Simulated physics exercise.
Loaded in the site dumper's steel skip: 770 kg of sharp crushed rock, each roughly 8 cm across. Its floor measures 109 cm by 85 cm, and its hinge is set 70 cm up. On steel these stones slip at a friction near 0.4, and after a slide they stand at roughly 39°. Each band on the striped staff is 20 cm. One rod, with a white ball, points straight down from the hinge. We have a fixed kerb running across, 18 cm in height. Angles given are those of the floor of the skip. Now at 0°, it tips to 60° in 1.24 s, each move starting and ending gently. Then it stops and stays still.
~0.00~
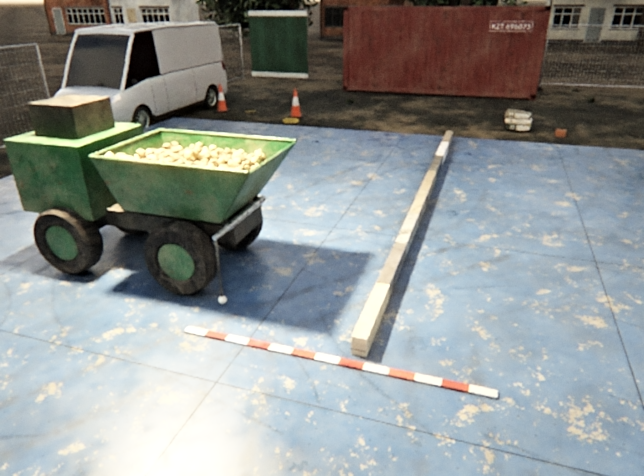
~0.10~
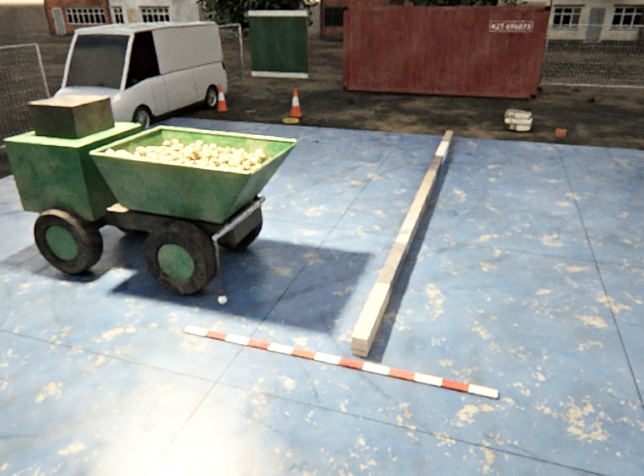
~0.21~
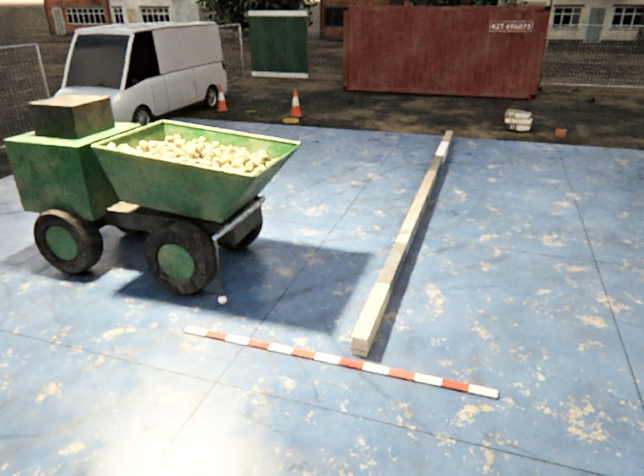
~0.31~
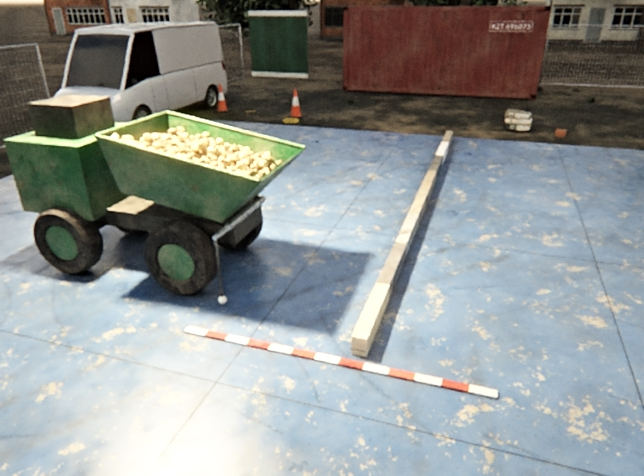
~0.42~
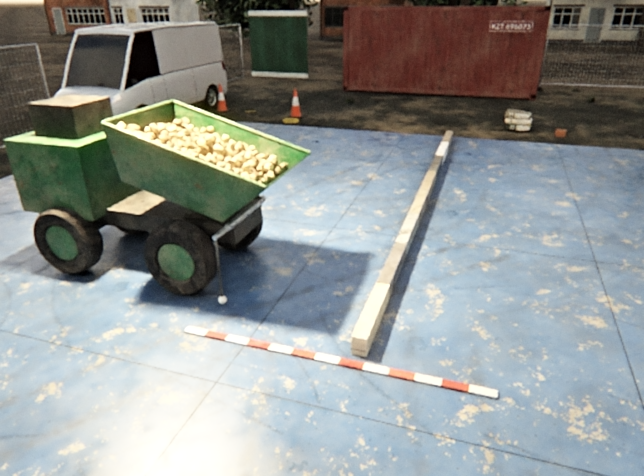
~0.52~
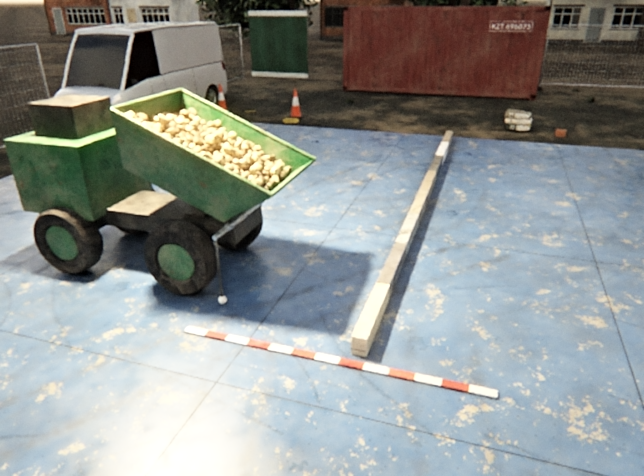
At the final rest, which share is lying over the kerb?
About 0 out of 100.
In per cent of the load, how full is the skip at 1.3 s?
About 100% remains inside.
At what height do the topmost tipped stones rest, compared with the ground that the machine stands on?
Result: Near 26 cm above the ground.
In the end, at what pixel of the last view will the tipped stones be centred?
(346, 289).
After 0.9 s the floor is at 51°; 100 % in the skip; the foremost stones are at (280, 211).
After 1.3 s the floor is at 60°; 98 % in the skip, 2 % on this side of the kerb; the foremost stones are at (317, 243).
After 1.7 s the floor is at 60°; 89 % in the skip, 11 % on this side of the kerb; the foremost stones are at (367, 289).
After 4.5 s the floor is at 60°; 72 % in the skip, 27 % on this side of the kerb, 1 % over the kerb; the foremost stones are at (425, 294).
